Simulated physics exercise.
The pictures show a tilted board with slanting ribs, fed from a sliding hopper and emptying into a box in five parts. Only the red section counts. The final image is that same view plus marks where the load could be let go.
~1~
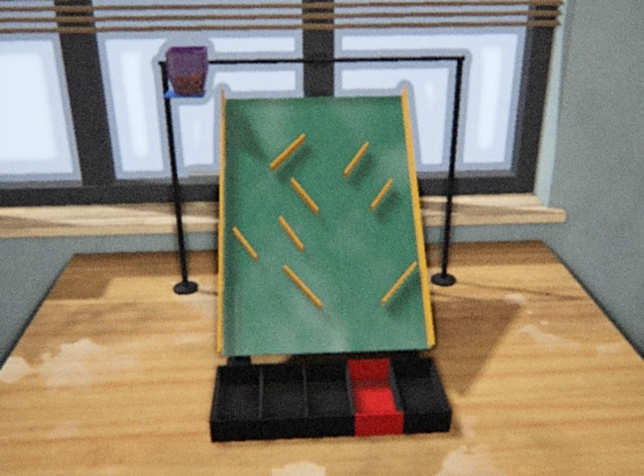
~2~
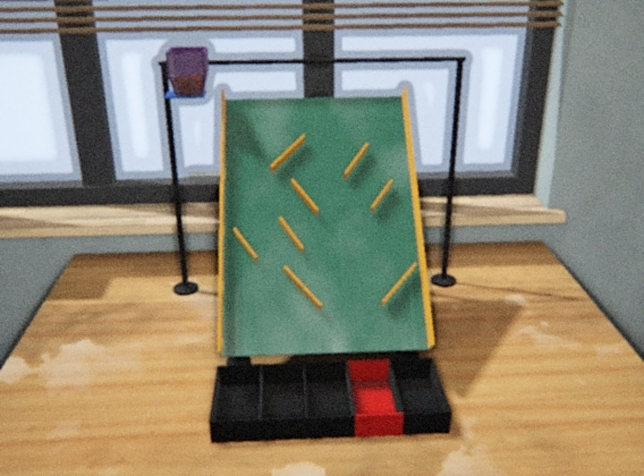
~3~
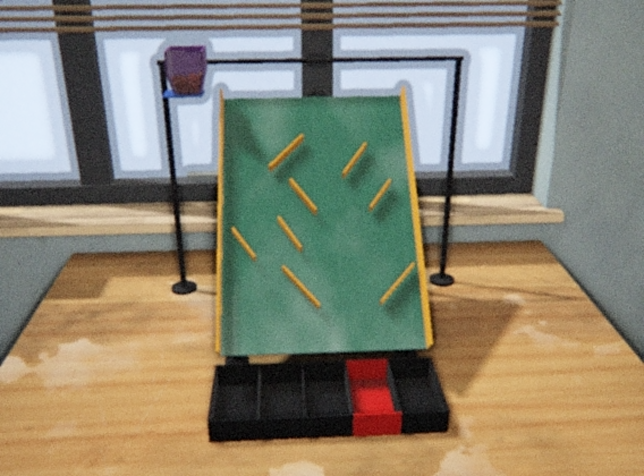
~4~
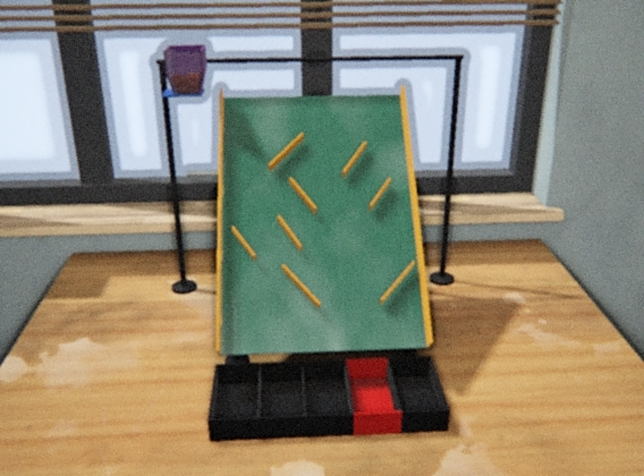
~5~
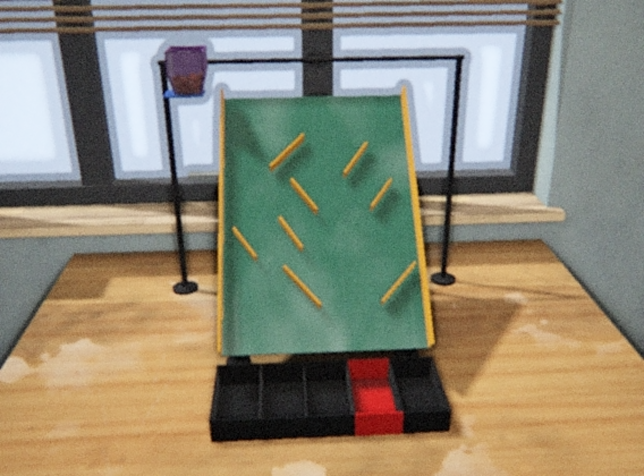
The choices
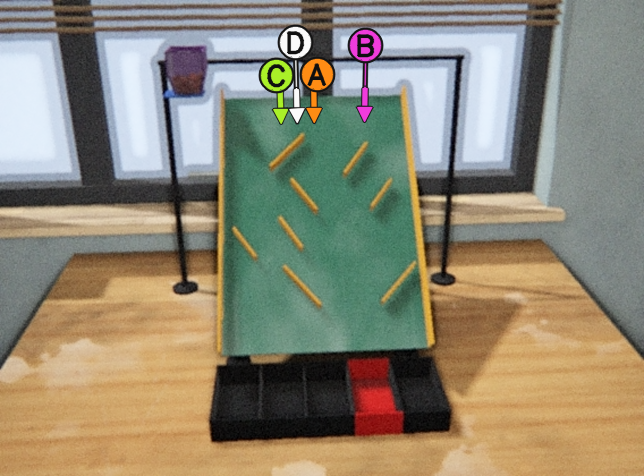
On a worn wooden tabletop before a bright window with raised blinds, seen from the front and slightly above, stands a tilted green board edged in yellow. Slanting yellow ribs dot the board, a small purple hopper sits at the upper left of a black rail, and a black box below has five sections, the fourth from left red. Nothing moves except a very faint jitter of the view.
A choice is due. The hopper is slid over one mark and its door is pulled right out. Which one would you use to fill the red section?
The best mark is A.
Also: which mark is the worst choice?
It is C.
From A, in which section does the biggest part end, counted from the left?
The fourth.
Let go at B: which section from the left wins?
The third.
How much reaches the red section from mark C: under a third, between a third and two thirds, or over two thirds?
Under a third.
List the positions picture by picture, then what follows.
In the first frame, hopper near (191, 85), kidney beans, door shut.
In the second frame, ribs (271, 166) to (304, 135), (345, 173) to (368, 143), (292, 179) to (318, 210).
In the third frame, ribs (371, 206) to (390, 179), (232, 227) to (255, 256), (279, 217) to (301, 247).
In the fourth frame, ribs (283, 265) to (320, 304), (382, 300) to (414, 261).
In the fifth frame, red section near (379, 423), number 4 of 5 from the left.
On the marked copy, mark A meets the board at (314, 117); mark B meets the board at (364, 116); mark C meets the board at (281, 118); mark D meets the board at (297, 117).
With A, the bulk in the red section, close to a quarter in other sections.
With B, close to a third in the red section, close to two thirds in other sections.
With C, a small share in the red section, the bulk in other sections, a small share held on the board, only a few outside the box.
With D, close to a quarter in the red section, close to two thirds in other sections, a small share outside the box.
